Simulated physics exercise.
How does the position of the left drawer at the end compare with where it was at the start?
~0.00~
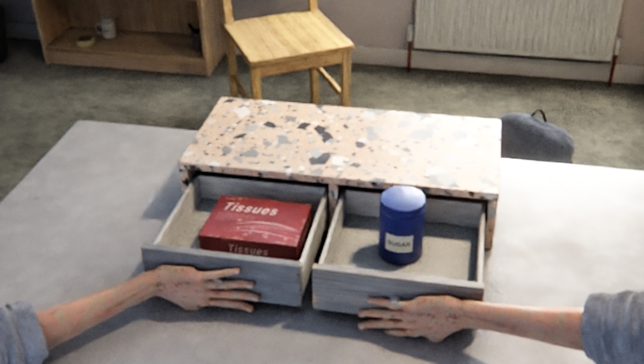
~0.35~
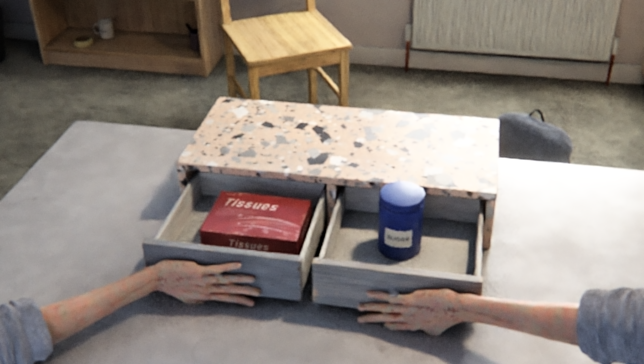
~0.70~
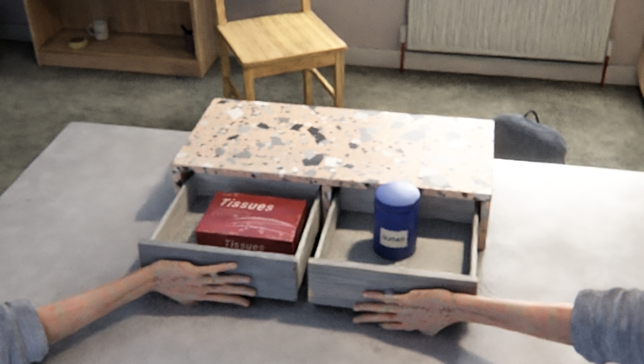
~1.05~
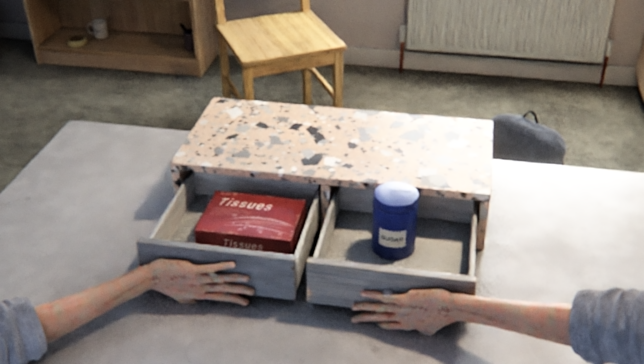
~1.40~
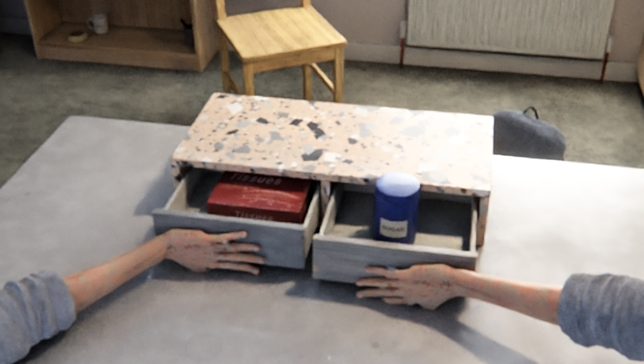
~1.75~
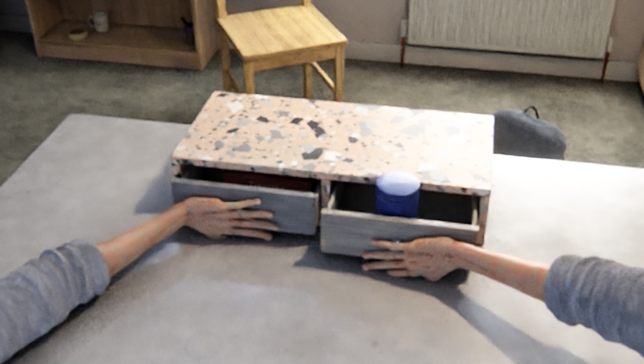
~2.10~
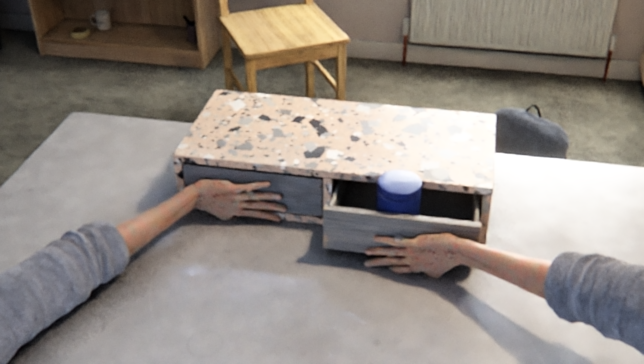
At the start the left drawer was pulled out towards the viewer with the red tissue box showing, and by the end it had been pushed all the way into the cabinet.
